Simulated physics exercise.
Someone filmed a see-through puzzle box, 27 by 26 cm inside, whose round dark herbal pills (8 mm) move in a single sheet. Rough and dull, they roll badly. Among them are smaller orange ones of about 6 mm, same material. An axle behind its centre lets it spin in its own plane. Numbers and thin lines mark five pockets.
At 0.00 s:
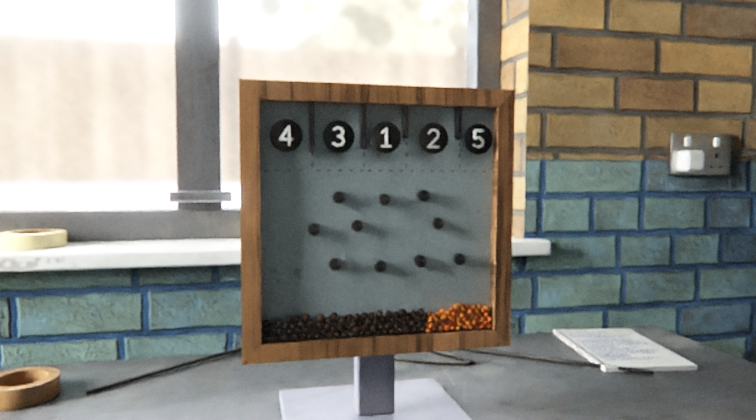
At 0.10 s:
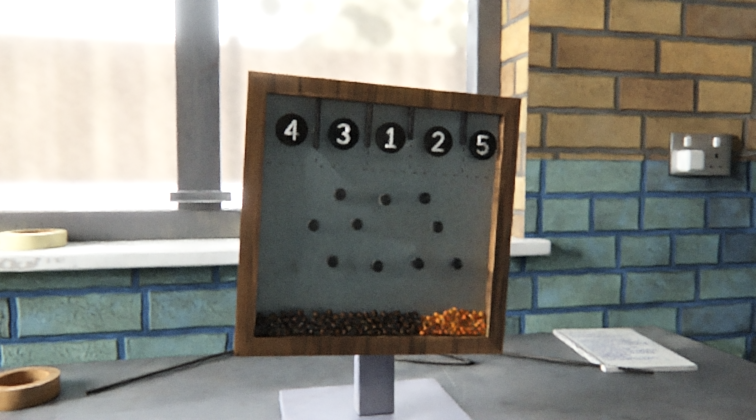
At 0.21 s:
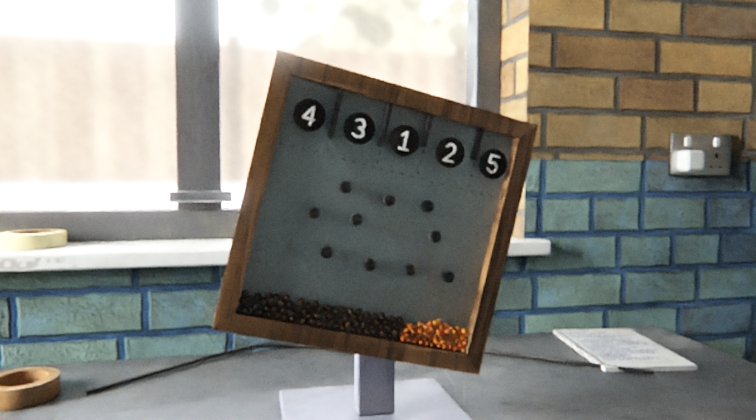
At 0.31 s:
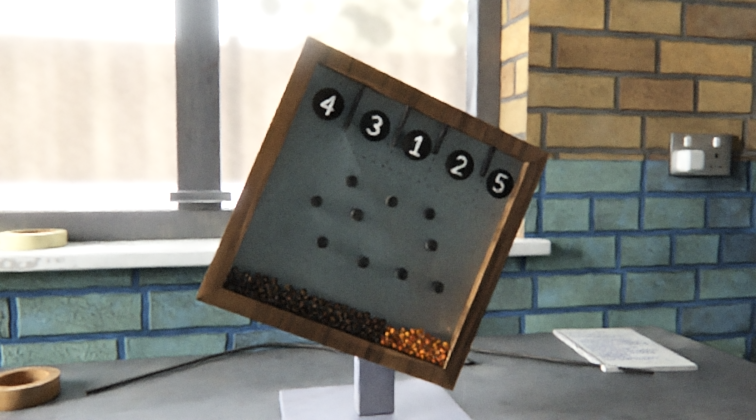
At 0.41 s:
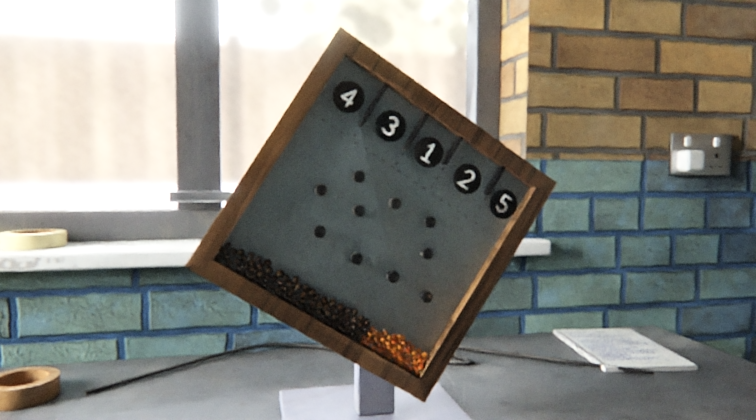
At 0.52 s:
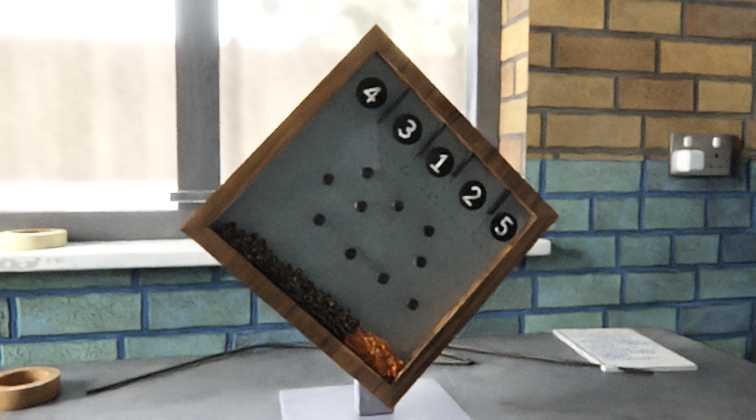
We see a wooden-framed, clear-fronted box with numbered discs and pegs turn steadily clockwise on a stand, from level to nearly a diamond, while the dark and orange pellets stay along its tilting base, shifting little against it.
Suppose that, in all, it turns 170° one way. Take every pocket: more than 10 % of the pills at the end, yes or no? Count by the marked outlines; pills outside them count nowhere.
Pocket 1: No, pocket 2: Yes, pocket 3: No, pocket 4: No, pocket 5: Yes.
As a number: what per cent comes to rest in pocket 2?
Some 35 per cent.
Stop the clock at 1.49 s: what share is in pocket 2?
Roughly 0 per cent.
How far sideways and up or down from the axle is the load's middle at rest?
About 8 cm left and 9 cm below.
By 1.01 s, it stands 90° clockwise; nothing in the marked areas.
By 1.49 s, it stands 136° clockwise; no. 5, 25 %.
By 1.91 s, it stands 170° clockwise; no. 2, 30 %, no. 5, 35 %.
Settled by 2.6 s, it stands 170° clockwise; no. 1, 0 %, no. 2, 35 %, no. 3, 0 %, no. 4, 0 %, no. 5, 40 %, elsewhere 25 %.
